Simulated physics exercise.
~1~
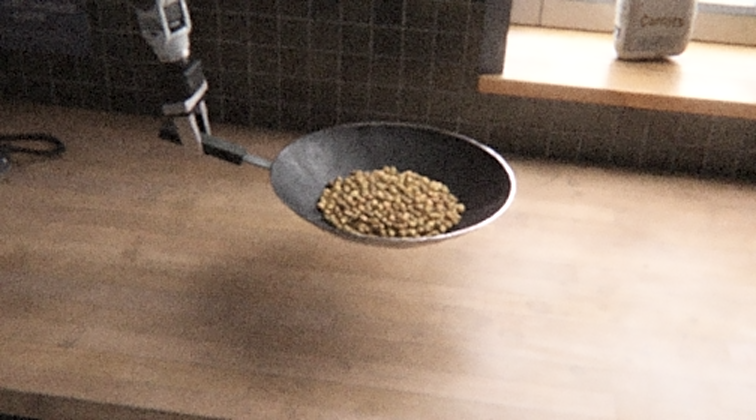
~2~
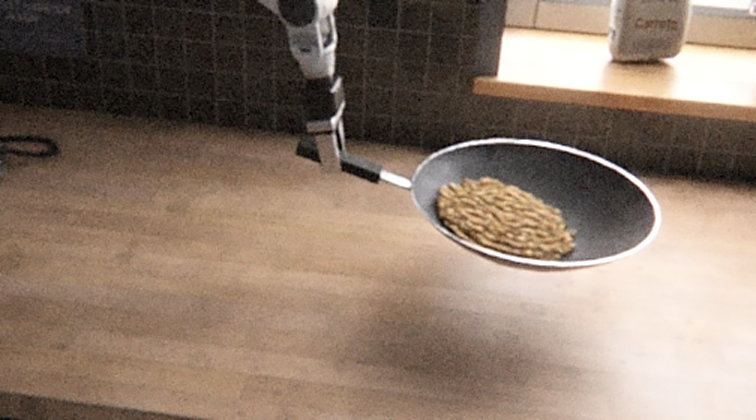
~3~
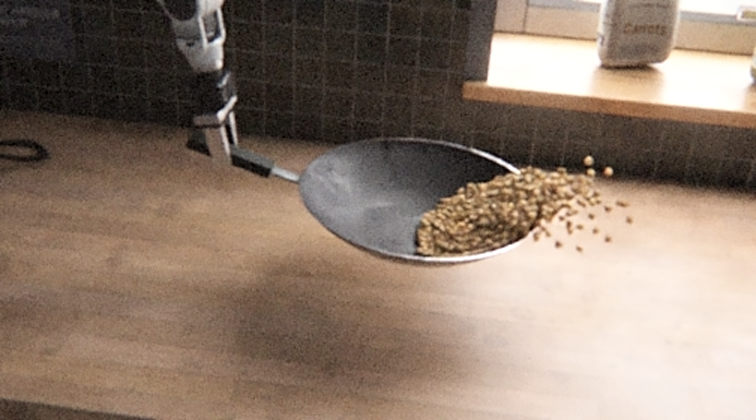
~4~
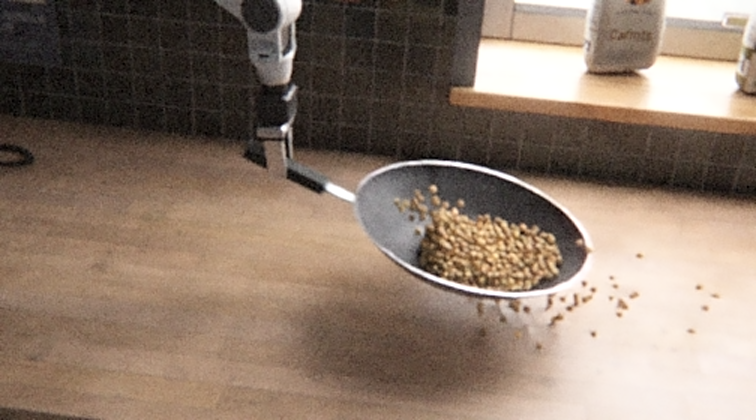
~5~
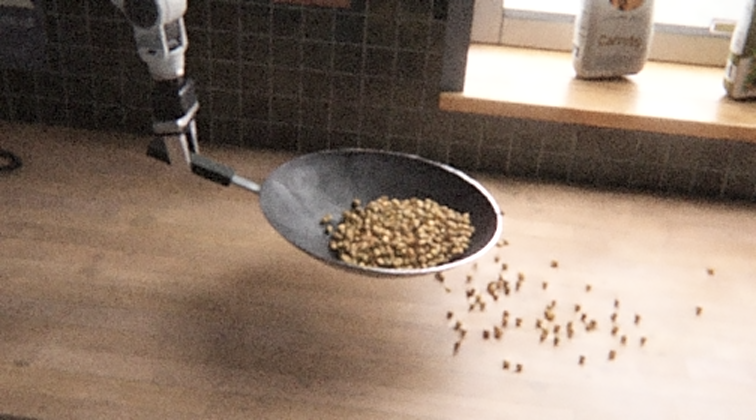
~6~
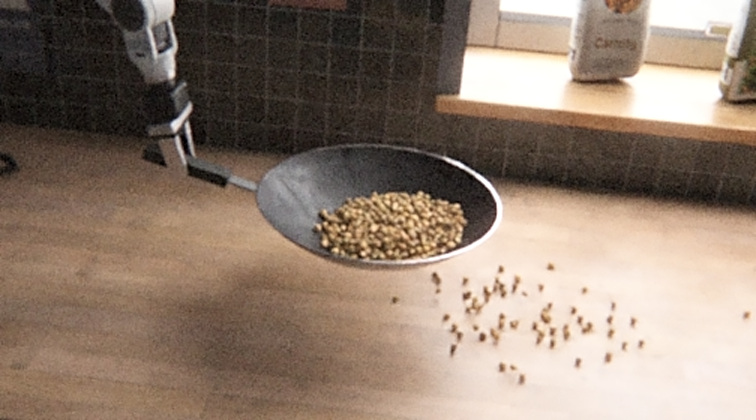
On a wooden counter, dried chickpeas spill as a robot arm jerks a wok about.
